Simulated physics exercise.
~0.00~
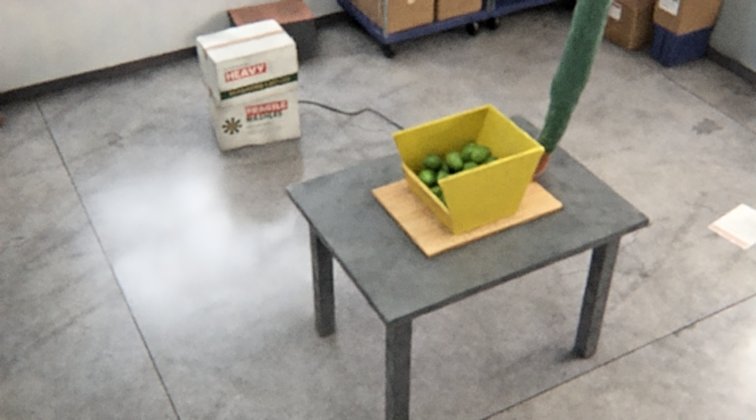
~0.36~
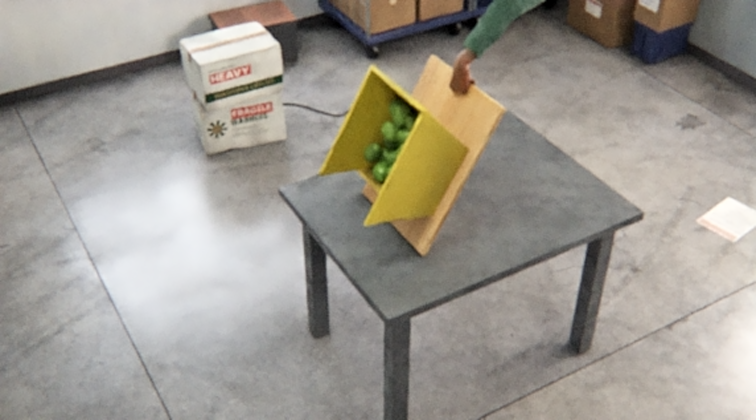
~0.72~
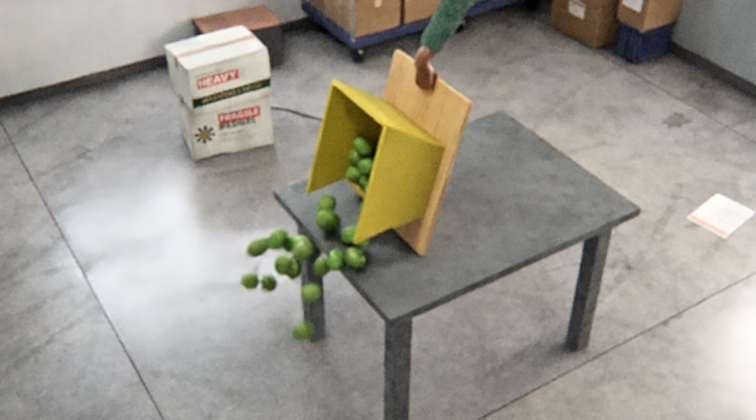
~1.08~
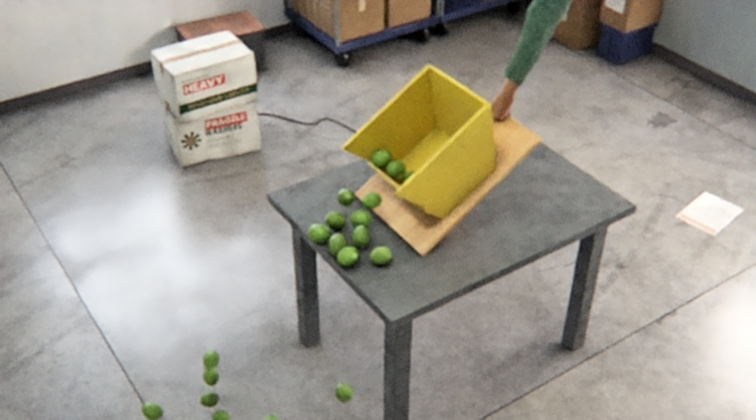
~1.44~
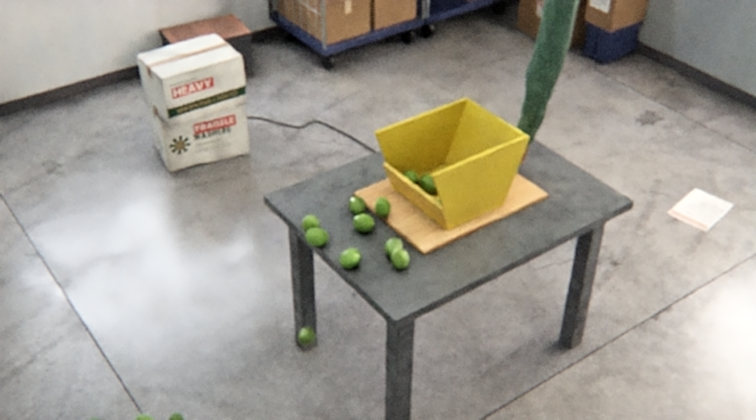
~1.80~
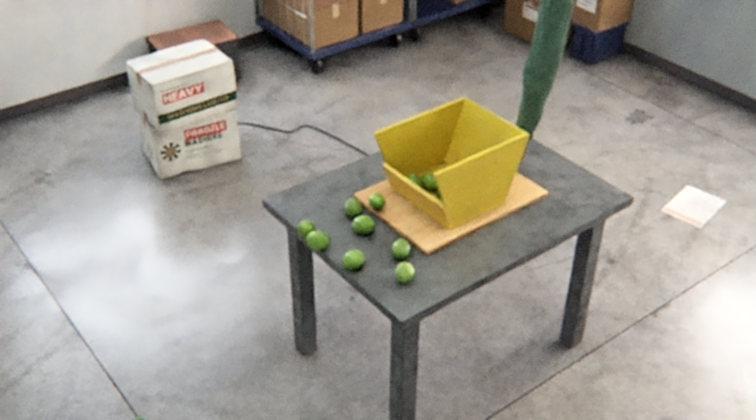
In a room with a smooth grey floor, a yellow container of green limes sits on a wooden board on a dark table, with cardboard boxes standing behind. A green-sleeved arm reaches in from the upper right and lifts the right side of the board, tipping the container steeply to the left. Limes spill over its low left wall, some landing on the tabletop and others falling to the floor. The hand then lowers the board flat again. At the end, most of the limes have left the container, several rest on the table, and a few remain inside.
